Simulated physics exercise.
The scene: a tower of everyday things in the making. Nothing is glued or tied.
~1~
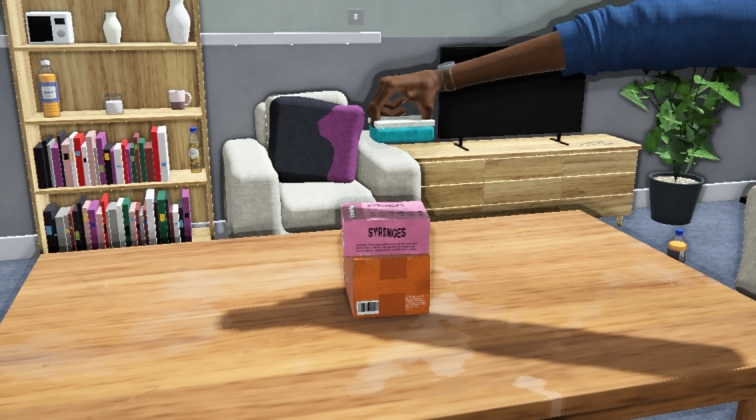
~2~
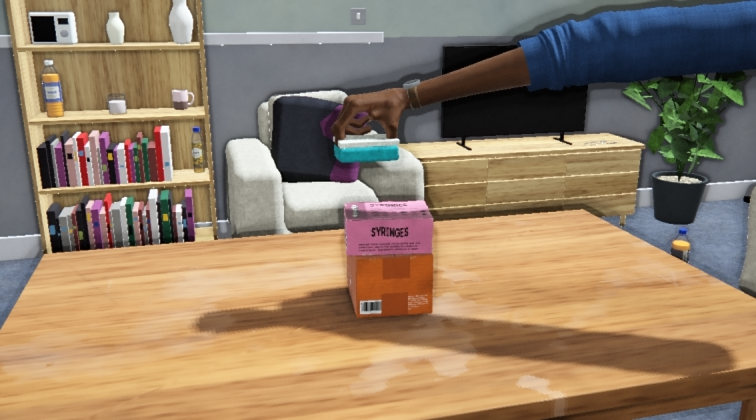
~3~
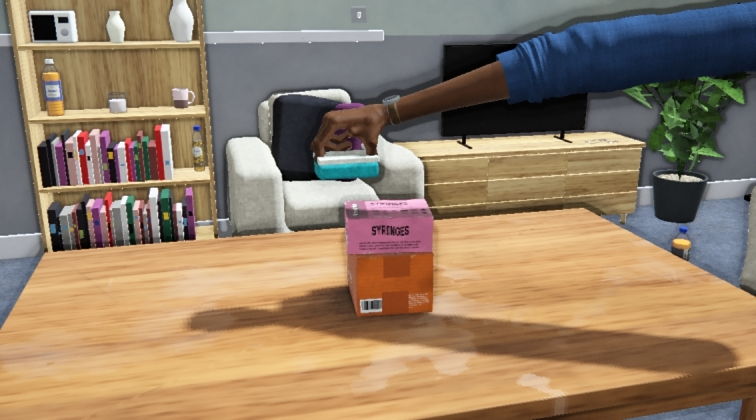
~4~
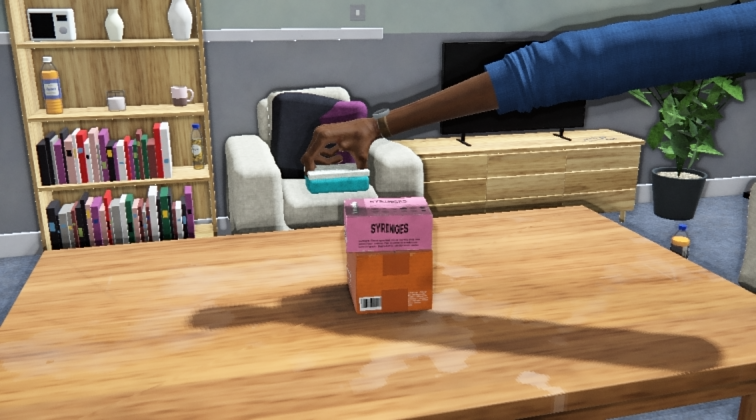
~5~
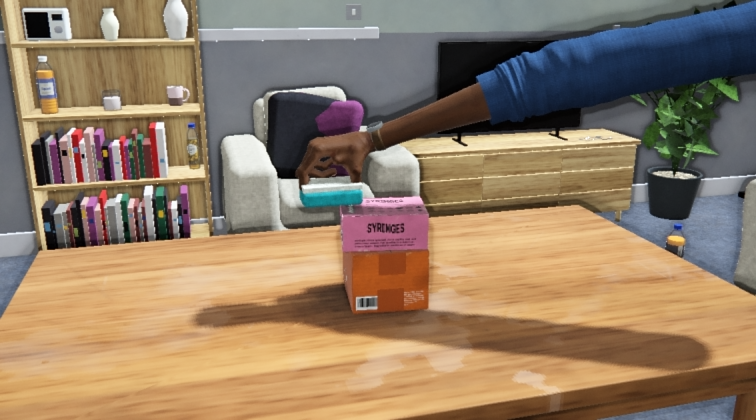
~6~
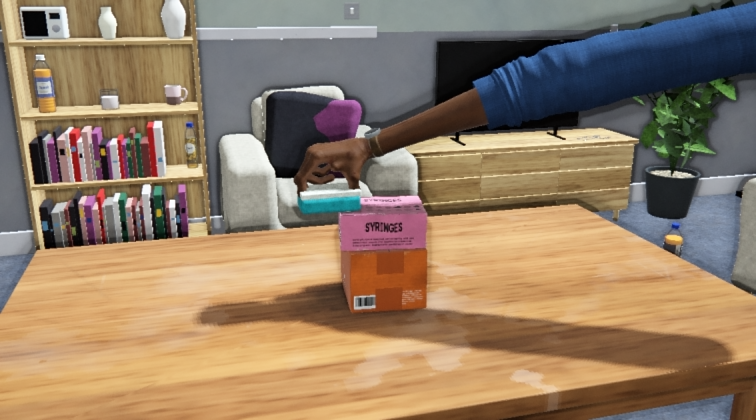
In a living room, seen from just above the near side of a wooden table, a bookshelf, a pale armchair and a television stand line the back. A pink box labelled for syringes sits on an orange box mid-table. A blue-sleeved arm from the right carries a turquoise sponge leftward and down to the pink box's top left edge, while the view shifts very slightly.
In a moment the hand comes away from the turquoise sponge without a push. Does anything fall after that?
Here the pile gives way.
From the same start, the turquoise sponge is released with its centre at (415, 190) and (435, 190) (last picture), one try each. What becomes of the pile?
First try: It holds; second try: It loses its balance.
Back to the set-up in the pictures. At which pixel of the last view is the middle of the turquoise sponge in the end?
Around (267, 278).
Then, 0.30 s past the last view, turquoise sponge now fallen.
Then, 0.50 s past the last view, things are still on the move.
Then, 1.10 s past the last view, nothing new.
Finally, fallen, turquoise sponge; the other 2 still in place. Final places as the last picture's camera would see them, turquoise sponge near (267, 278). The pile loses its balance.
